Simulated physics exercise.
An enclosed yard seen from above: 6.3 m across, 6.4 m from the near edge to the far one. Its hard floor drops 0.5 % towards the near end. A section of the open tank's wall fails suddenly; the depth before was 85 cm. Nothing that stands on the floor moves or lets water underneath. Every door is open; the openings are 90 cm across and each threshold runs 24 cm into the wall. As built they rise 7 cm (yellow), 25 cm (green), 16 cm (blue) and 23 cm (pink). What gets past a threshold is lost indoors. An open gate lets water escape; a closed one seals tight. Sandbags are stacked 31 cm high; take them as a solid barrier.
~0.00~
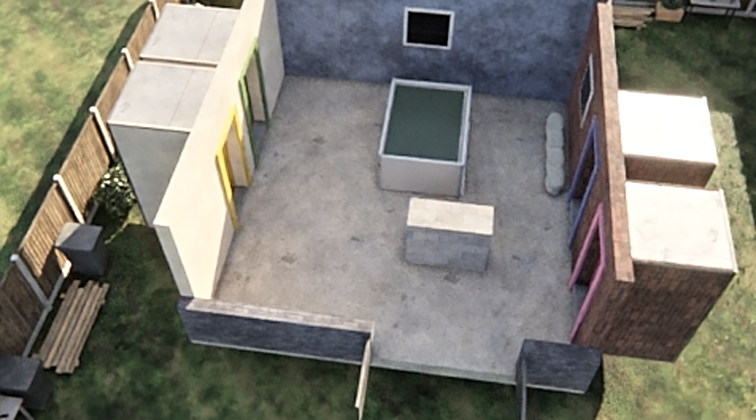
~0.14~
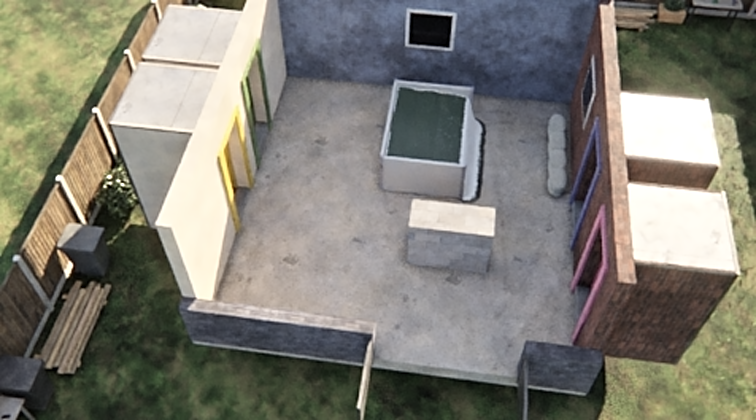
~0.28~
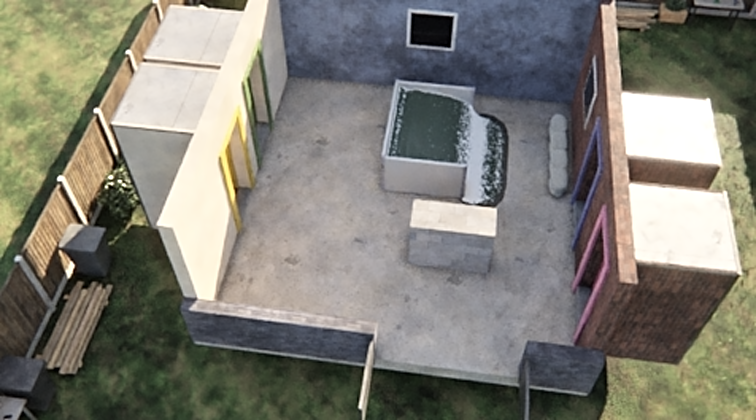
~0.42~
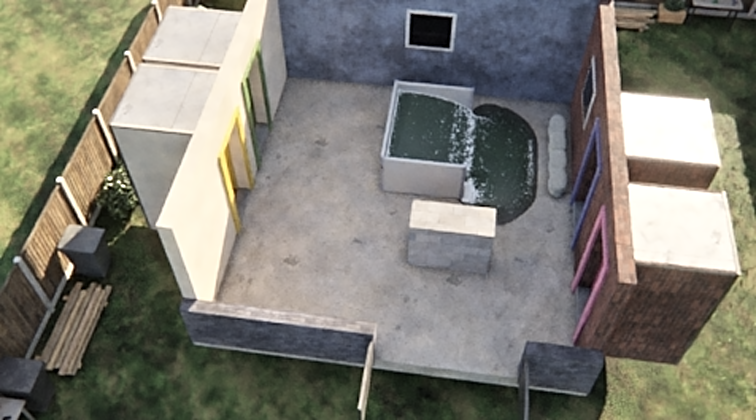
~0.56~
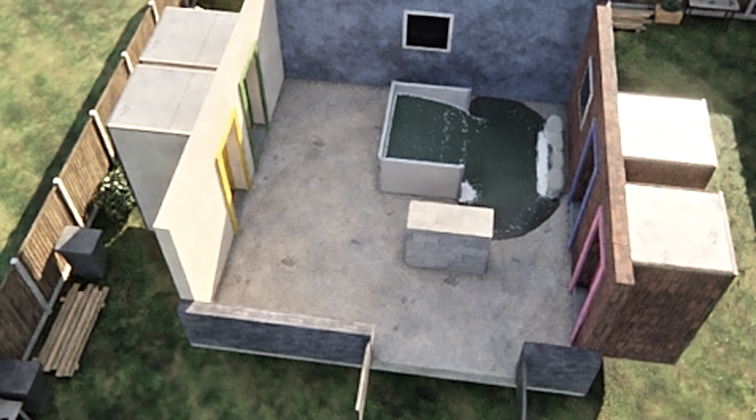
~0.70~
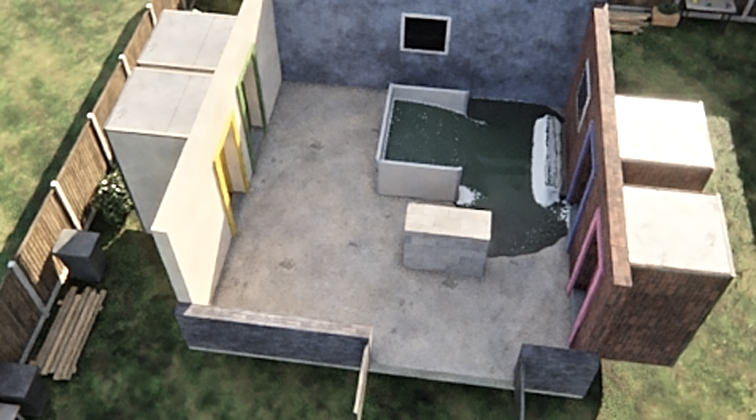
A walled yard sat still around an open tank of dark green water until its right side gave way, and water poured out, foaming across the floor past the sandbags to the blue doorway.
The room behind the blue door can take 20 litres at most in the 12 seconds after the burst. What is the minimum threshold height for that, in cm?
At least 29 cm or so.
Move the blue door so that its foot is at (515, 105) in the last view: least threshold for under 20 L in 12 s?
Roughly 37 cm.
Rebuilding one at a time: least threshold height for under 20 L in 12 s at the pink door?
Roughly 11.5 cm at pink.
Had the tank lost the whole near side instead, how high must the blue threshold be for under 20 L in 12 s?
About 23 cm.
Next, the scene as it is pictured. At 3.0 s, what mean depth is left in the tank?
Some 11 cm.
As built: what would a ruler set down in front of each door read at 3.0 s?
In cm: Yellow 0, green 0, blue 17, pink 10.
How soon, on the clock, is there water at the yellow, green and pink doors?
Arrival: Yellow 5.0 s, green 4.0 s, pink 1.3 s.
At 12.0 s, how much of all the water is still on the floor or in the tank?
Roughly 66 in a hundred.
After 1.4 s water covers 25 % of the floor, deepest (52 cm) near (541, 176); 31 cm at the blue door, 48 litres in over its 16 cm threshold.
After 3.0 s water covers 40 % of the floor, deepest (34 cm) near (551, 362); 17 cm at the blue door, 106 litres in over its 16 cm threshold.
After 12.0 s water covers 95 % of the floor, deepest (8 cm) near (559, 191); 4 cm at the blue door, 108 litres in over its 16 cm threshold.
At the blue door as built, the water arrived by 0.7 s and peaked near 31 cm at 1.2 s.
Run again over the same 12 s with other heights there, 43 litres in over 24.5 cm, 8 litres over 33.5 cm. The limit of 20 litres is kept from about 29 cm up.
